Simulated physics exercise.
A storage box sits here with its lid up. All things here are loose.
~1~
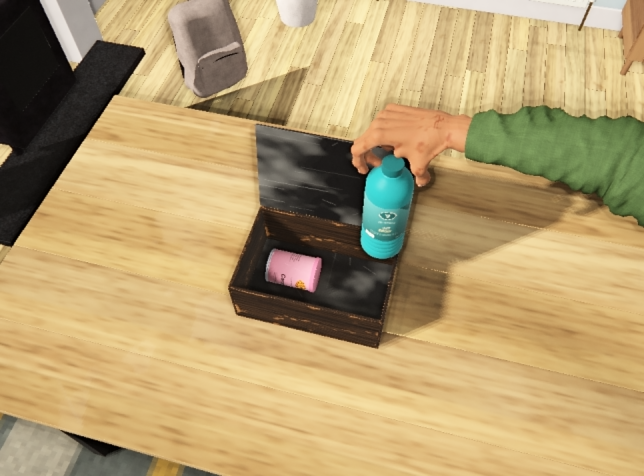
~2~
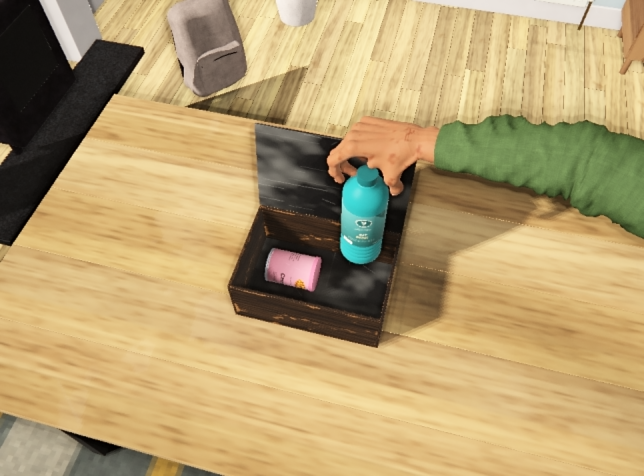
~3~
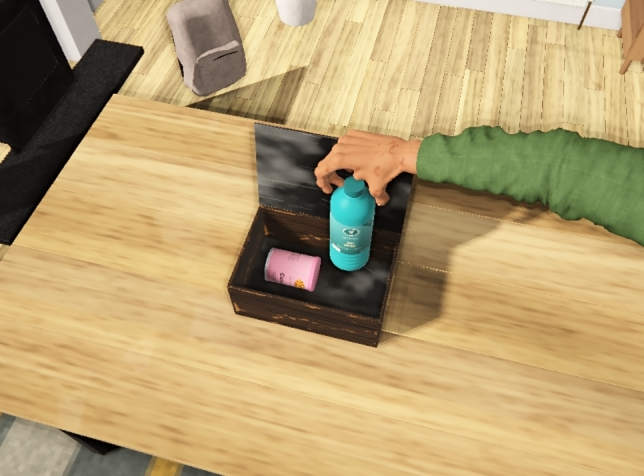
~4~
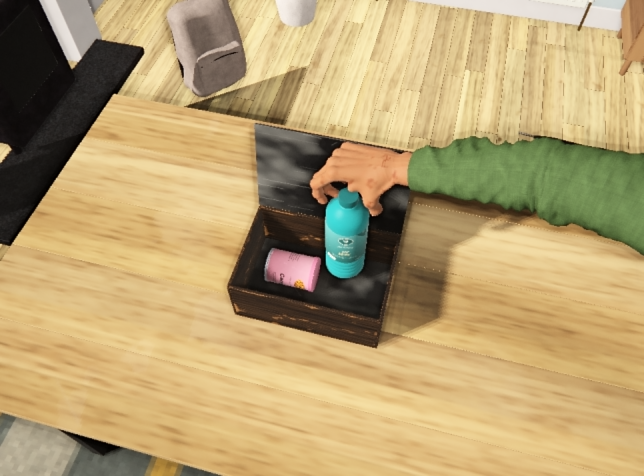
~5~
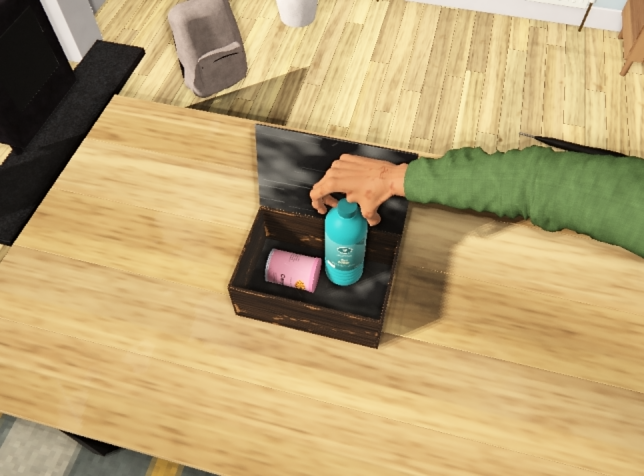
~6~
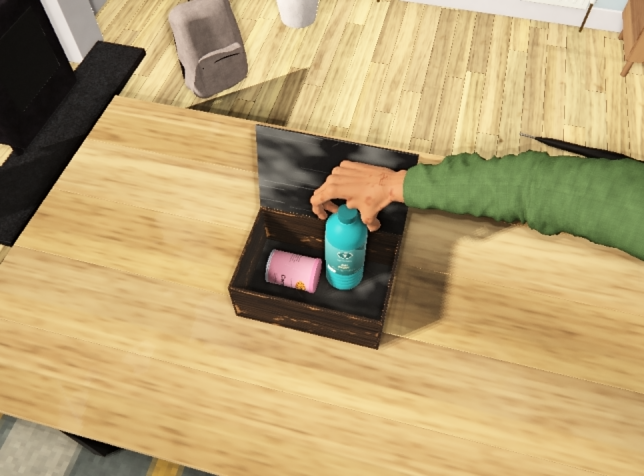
A hand in a green sleeve, reaching in from the right, holds a turquoise bottle by its top above a light wooden table, seen from a high, steady viewpoint. A dark storage box sits open there, a pink tin lying inside at left, with a grey bag on the floor behind. The hand moves the bottle left and lowers it into the box beside the still tin.
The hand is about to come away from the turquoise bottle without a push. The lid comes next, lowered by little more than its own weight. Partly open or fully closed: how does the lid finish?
Partly open.
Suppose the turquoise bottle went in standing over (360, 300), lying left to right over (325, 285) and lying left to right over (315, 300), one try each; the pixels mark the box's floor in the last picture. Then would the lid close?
Lid, try 1: Propped open; try 2: Fully down; try 3: Fully down.
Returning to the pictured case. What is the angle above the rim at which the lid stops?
Around 25 degrees.
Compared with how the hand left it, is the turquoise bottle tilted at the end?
Result: The turquoise bottle leans over.
Then, 1.10 s on from there, lid starting down.
Then, 1.90 s on from there, lid 66° above the rim; turquoise bottle turned 6° from how it was put near (344, 250).
Then, 2.40 s on from there, lid 48° above the rim; turquoise bottle turned 19° from how it was put near (341, 260).
Then, 2.60 s on from there, lid 31° above the rim; turquoise bottle turned 37° from how it was put near (337, 277).
In the end, lid 24° above the rim; toppled in the box, turquoise bottle; pink tin unmoved. At the end, from the last picture's camera, turquoise bottle near (335, 284).
